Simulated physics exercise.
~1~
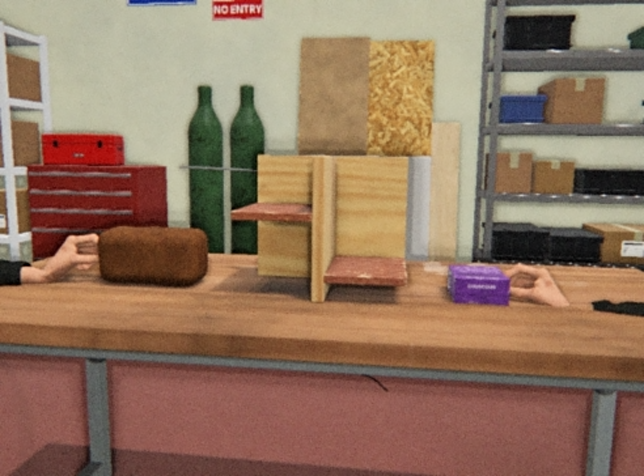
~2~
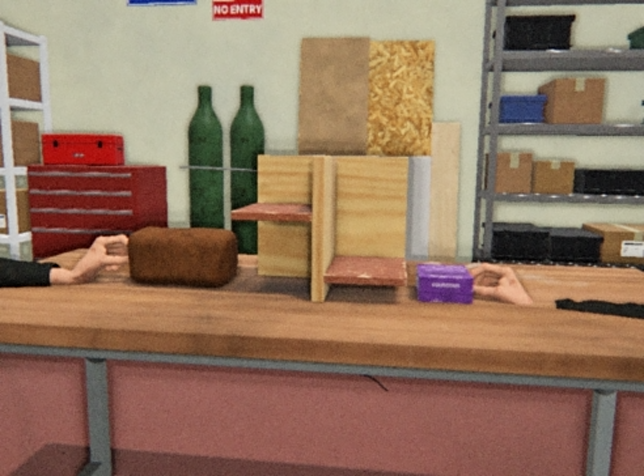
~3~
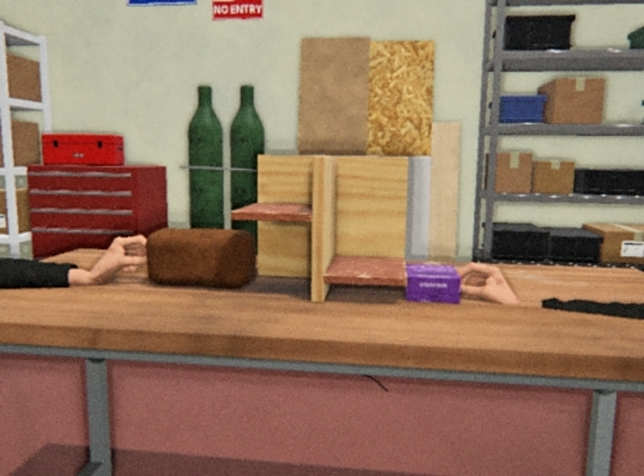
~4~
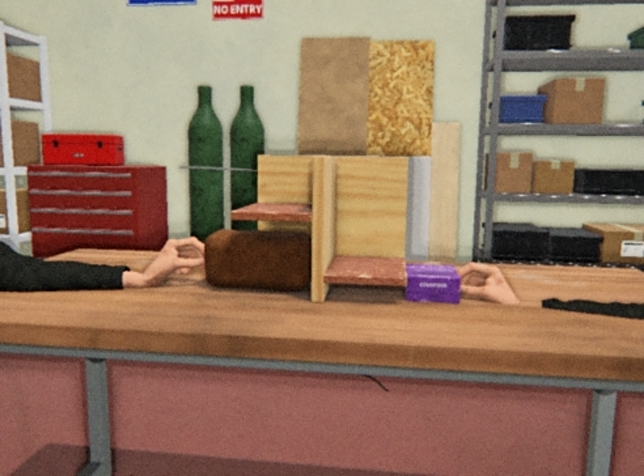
In this clip, two hands push a brown loaf rightward and a purple packet leftward across a workbench toward a wooden shelf unit; the packet stops against the edge of the lower right shelf, while the loaf slides in beneath the higher left one.
